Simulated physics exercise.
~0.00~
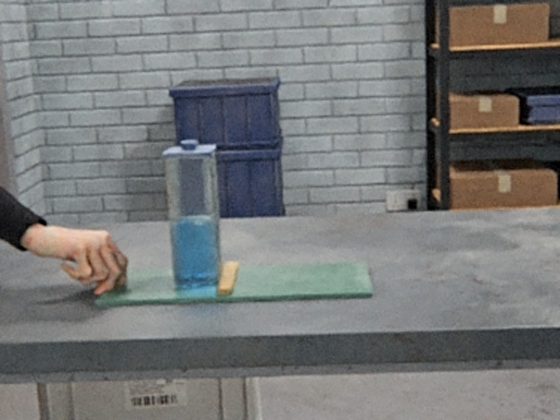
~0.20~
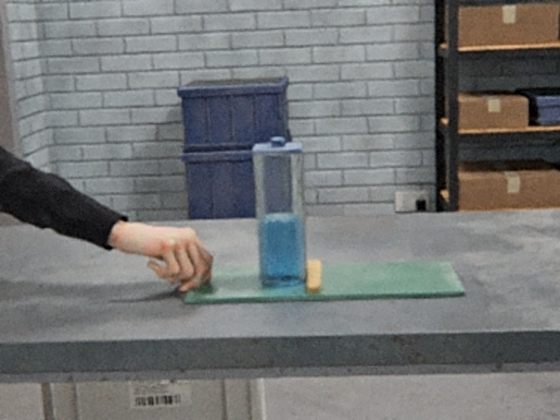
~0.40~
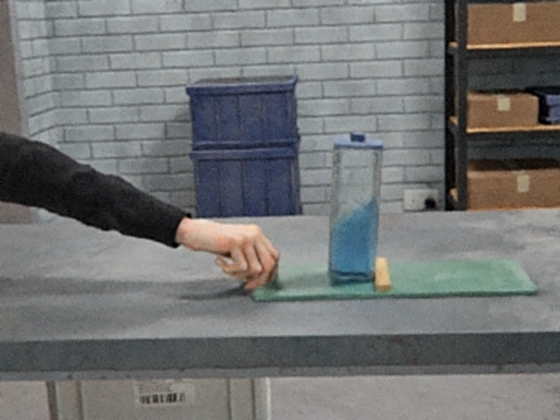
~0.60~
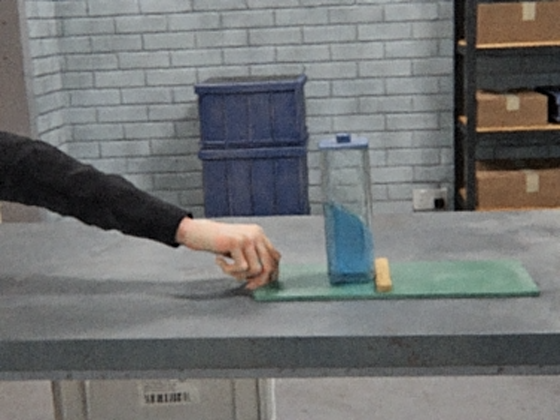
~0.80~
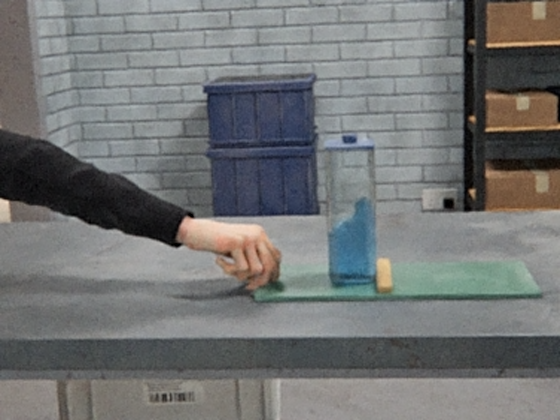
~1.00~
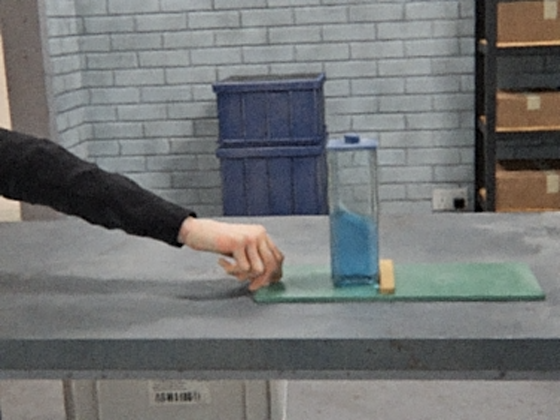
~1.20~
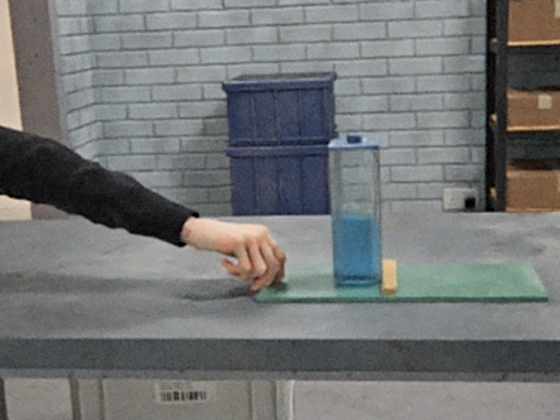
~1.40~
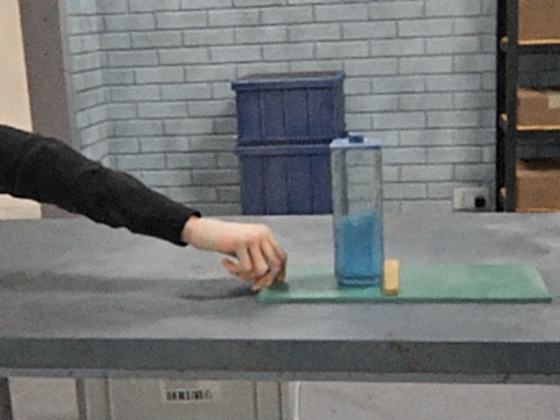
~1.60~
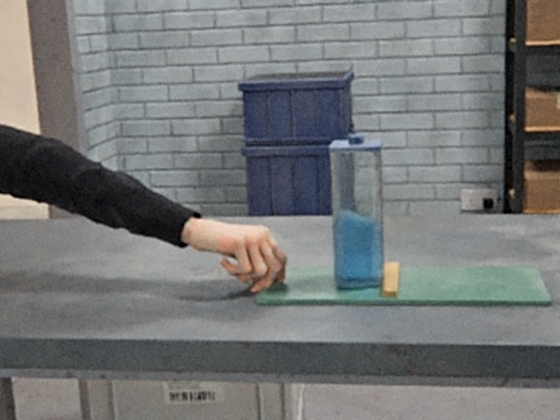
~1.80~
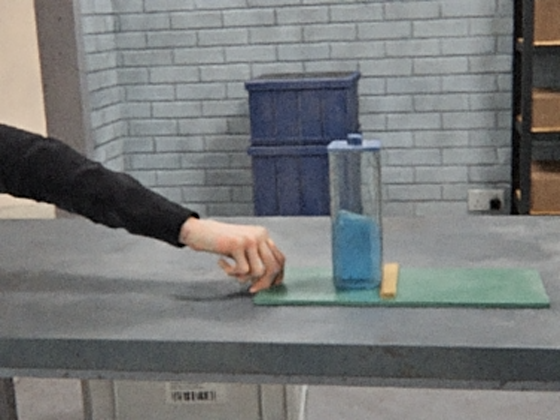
A hand slides a green board carrying a capped flask of blue water to the right across a grey table, then stops it; the flask tips slightly against a low batten, rocks back as the water sloshes, and ends standing upright on the board.
